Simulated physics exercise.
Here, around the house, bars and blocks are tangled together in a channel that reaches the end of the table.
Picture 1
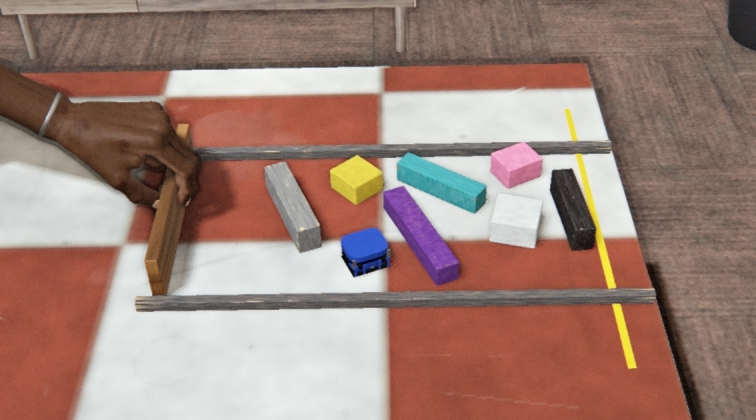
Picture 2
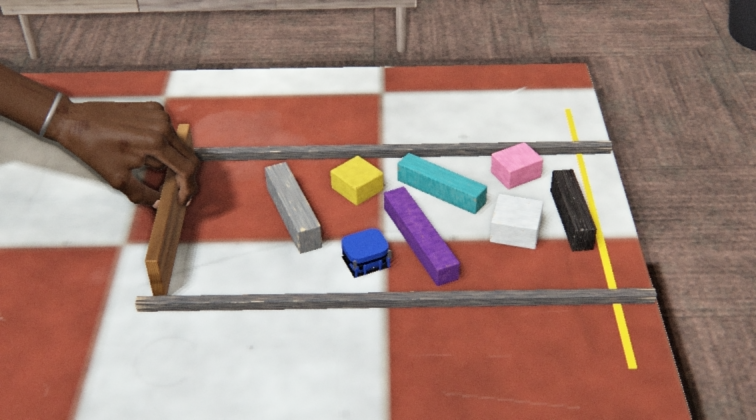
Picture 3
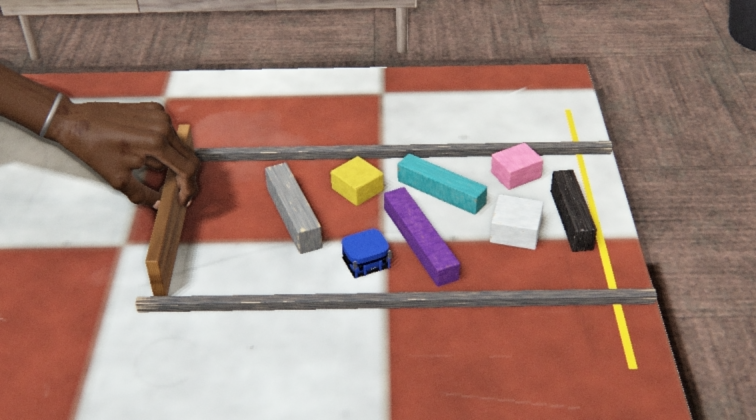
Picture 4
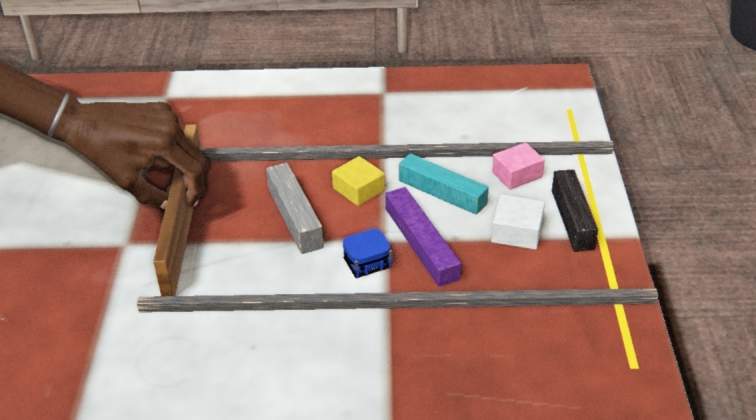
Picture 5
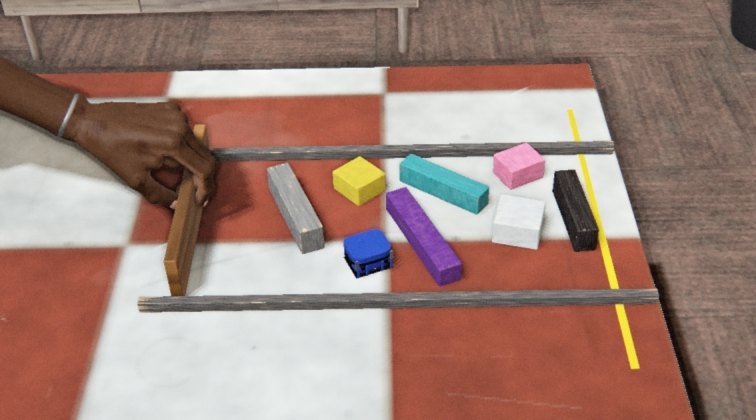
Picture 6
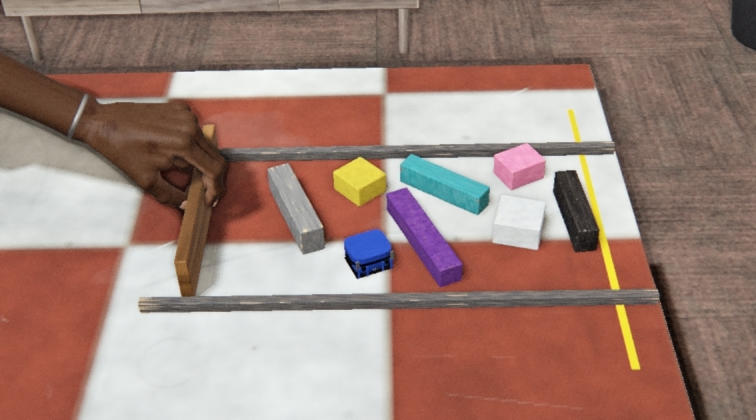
On a checkered tabletop, a hand held a wooden board upright at the left of some colorful blocks and bars between two rails, then slid it slightly right, while the pieces stayed practically still.
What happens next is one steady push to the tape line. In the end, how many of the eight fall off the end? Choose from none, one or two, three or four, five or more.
Final count: Five or more.
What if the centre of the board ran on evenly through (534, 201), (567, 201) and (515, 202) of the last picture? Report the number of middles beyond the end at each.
First 2, then 4, then 0.
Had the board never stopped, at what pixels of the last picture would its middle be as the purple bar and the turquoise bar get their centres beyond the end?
The middle is at (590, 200) when it's the purple bar, and at (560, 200) when it's the turquoise bar.
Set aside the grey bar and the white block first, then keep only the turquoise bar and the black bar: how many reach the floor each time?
The number fallen is 4, and in the other try 4.
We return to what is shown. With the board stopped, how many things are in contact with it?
Count: 2.
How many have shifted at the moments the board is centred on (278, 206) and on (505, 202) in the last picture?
Counts: 1 and 8.
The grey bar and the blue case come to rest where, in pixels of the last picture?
The first near (609, 203), the second near (632, 261).
Soon after, none off yet; black bar at rest near (575, 210); pink block at rest near (519, 166); white block at rest near (520, 222).
Then, none off yet; black bar at rest near (575, 210); pink block moving near (530, 167); white block at rest near (522, 224).
Further on, none off yet; black bar moved about its own width near (639, 207); pink block moved well along near (623, 167); white block moved well along near (612, 220).
At rest, the number that fall off is five or more; fallen, yellow block, purple bar, turquoise bar, white block, pink block and black bar.
